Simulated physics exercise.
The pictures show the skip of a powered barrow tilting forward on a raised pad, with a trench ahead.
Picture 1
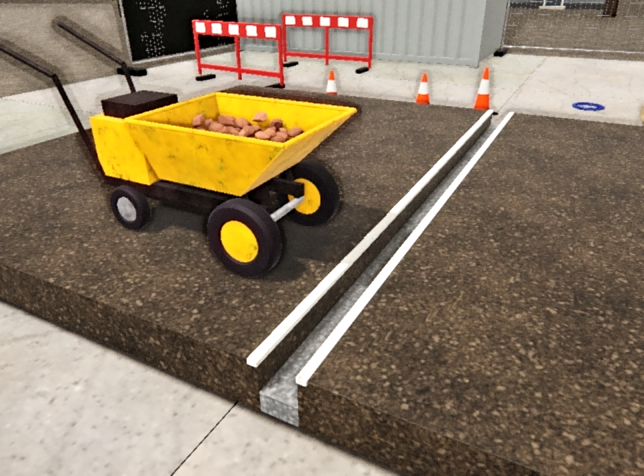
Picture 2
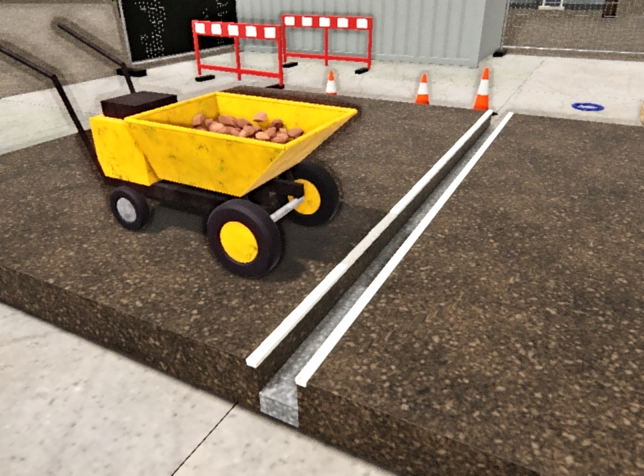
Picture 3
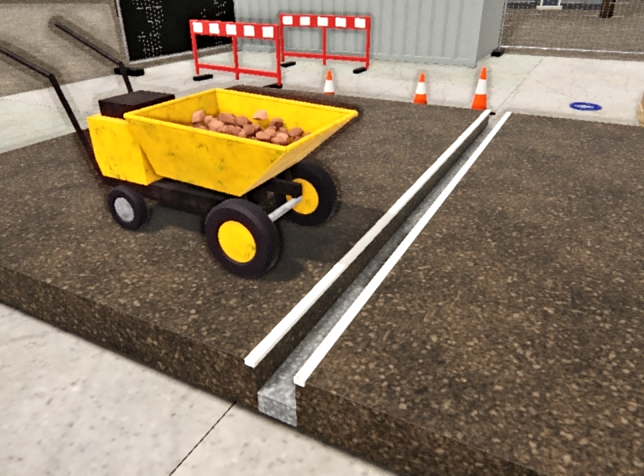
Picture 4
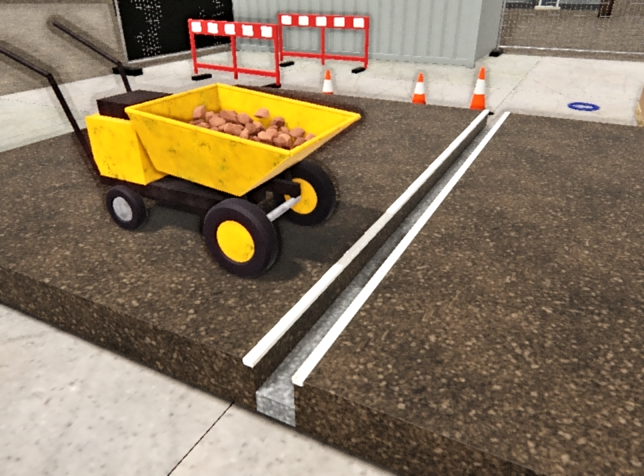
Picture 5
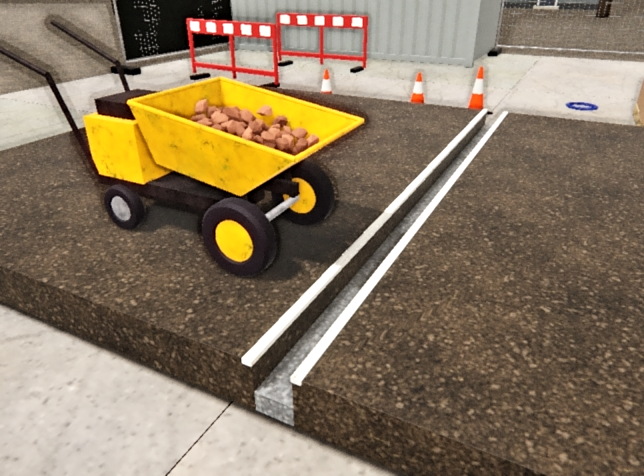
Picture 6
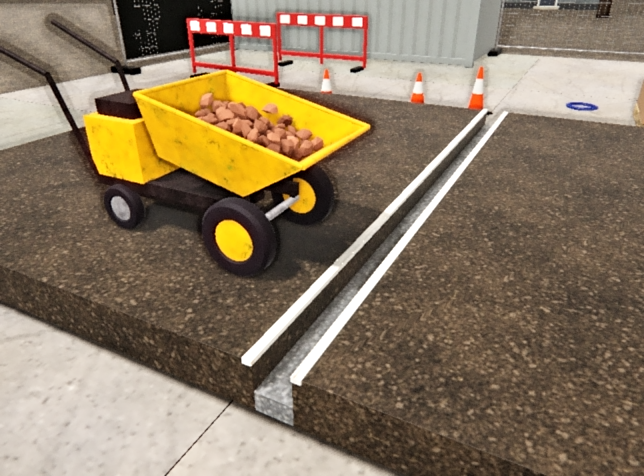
We see a yellow wheeled barrow loaded with reddish-brown rubble standing on a raised dark pad, left of a narrow white-edged trench. Its skip stays level at first, then tilts slightly forward toward the right while the wheels stay put.
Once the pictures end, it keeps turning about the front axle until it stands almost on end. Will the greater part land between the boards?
The trench takes only the smaller part.
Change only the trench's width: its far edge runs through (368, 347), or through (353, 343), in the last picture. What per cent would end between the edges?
In turn 80 and 60 in a hundred.
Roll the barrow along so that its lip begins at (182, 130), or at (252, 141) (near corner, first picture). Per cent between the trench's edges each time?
The first gives 10 %, the second 60 %.
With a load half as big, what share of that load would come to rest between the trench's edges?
Roughly 0 in a hundred.
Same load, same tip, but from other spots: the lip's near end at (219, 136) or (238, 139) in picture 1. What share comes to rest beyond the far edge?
First some 0, then 10 per cent.
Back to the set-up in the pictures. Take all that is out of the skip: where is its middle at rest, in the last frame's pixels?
Around (410, 274).
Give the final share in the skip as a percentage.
Close to 35 per cent.
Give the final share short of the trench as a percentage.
It comes to 0 per cent or so.
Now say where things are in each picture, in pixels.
In the first frame, lip of the skip at (284, 146), level; top of the load at (241, 133), lumps of rubble; first edge of the trench at (290, 321); far edge at (335, 336), the trench under half as wide as the skip, and about as deep as wide.
In the second frame, lip of the skip at (285, 148), level; top of the load at (226, 135).
In the third frame, lip of the skip at (287, 150), tipped barely; top of the load at (233, 134).
In the fourth frame, lip of the skip at (290, 154), tipped barely; top of the load at (219, 124).
In the fifth frame, lip of the skip at (295, 160), tipped a little; top of the load at (222, 121).
In the sixth frame, lip of the skip at (303, 167), tipped a little; top of the load at (227, 117); first edge of the trench at (284, 320); far edge at (330, 335).
Soon after the last picture, skip tipped well over; all in the skip.
A little later, skip tipped steeply; nearly all in the skip; a small part beyond it.
Later still, skip tipped right over; about a third in the skip; a stray few in or heaped over the trench; about two thirds beyond it.
At rest, skip tipped right over; about a third in the skip; a small part in or heaped over the trench; about two thirds beyond it.
